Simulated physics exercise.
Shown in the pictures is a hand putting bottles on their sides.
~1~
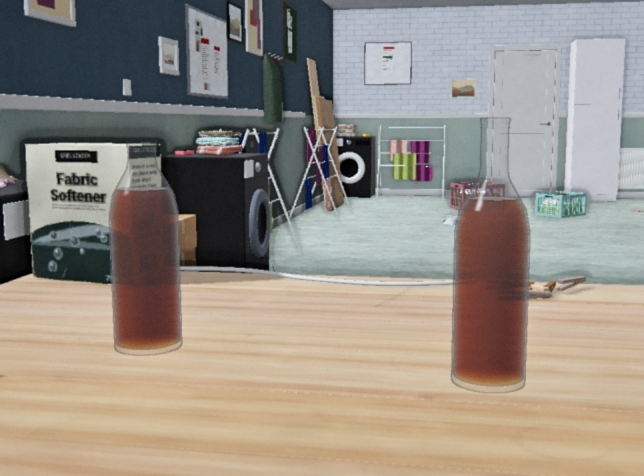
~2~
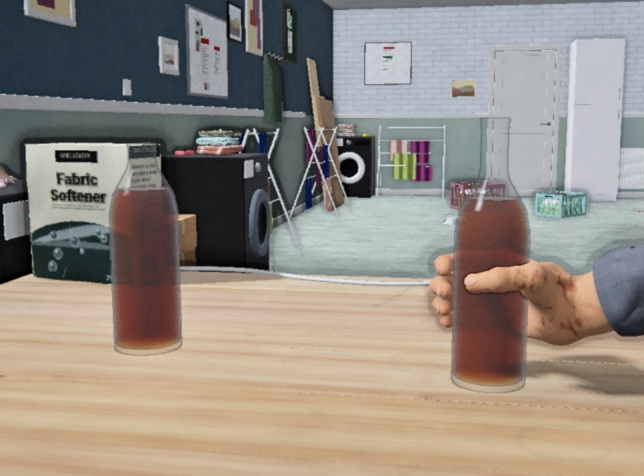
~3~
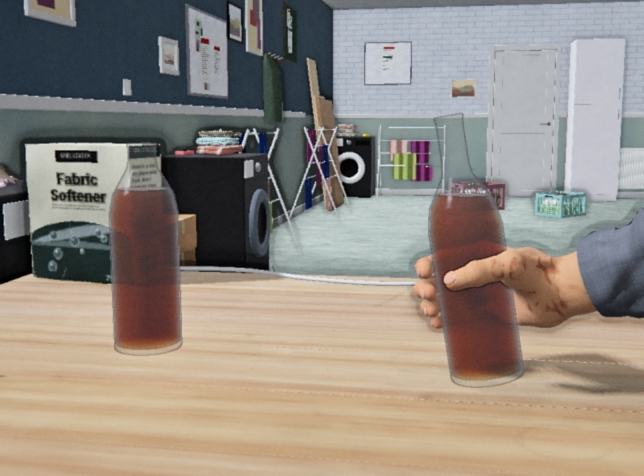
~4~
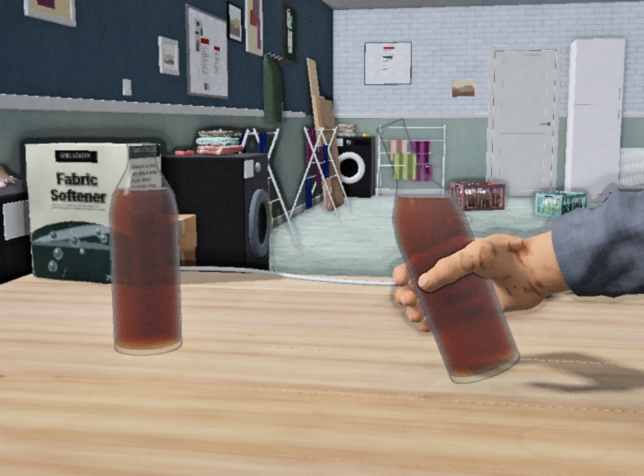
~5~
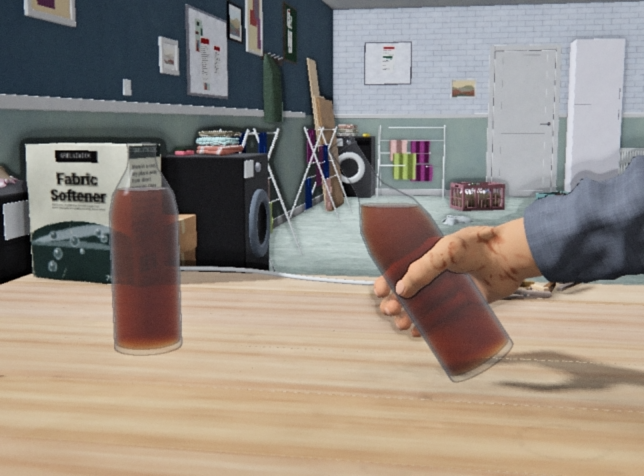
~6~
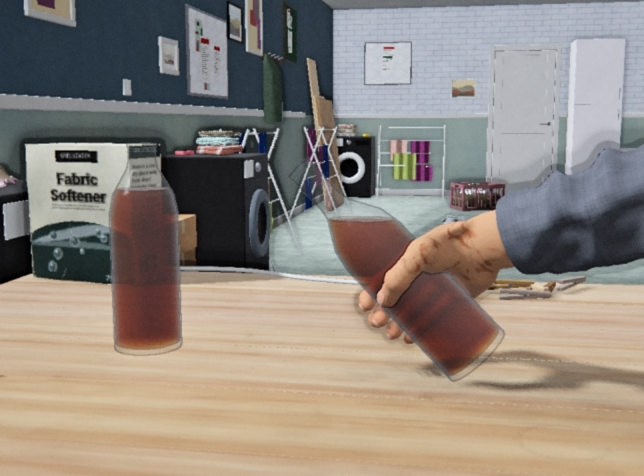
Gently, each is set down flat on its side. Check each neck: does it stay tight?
Left: No, right: No.
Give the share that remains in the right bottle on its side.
Roughly 35 percent stays in.
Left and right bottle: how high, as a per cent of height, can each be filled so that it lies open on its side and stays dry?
Fill limits: About 24 % and about 22 %.
A moment on, the right bottle is nearly down; right bottle, all still inside.
Further on, the right bottle lies flat; right bottle, a puddle at its mouth.
When it is over, both lie flat; right bottle, a puddle at its mouth; left bottle, a puddle at its mouth.
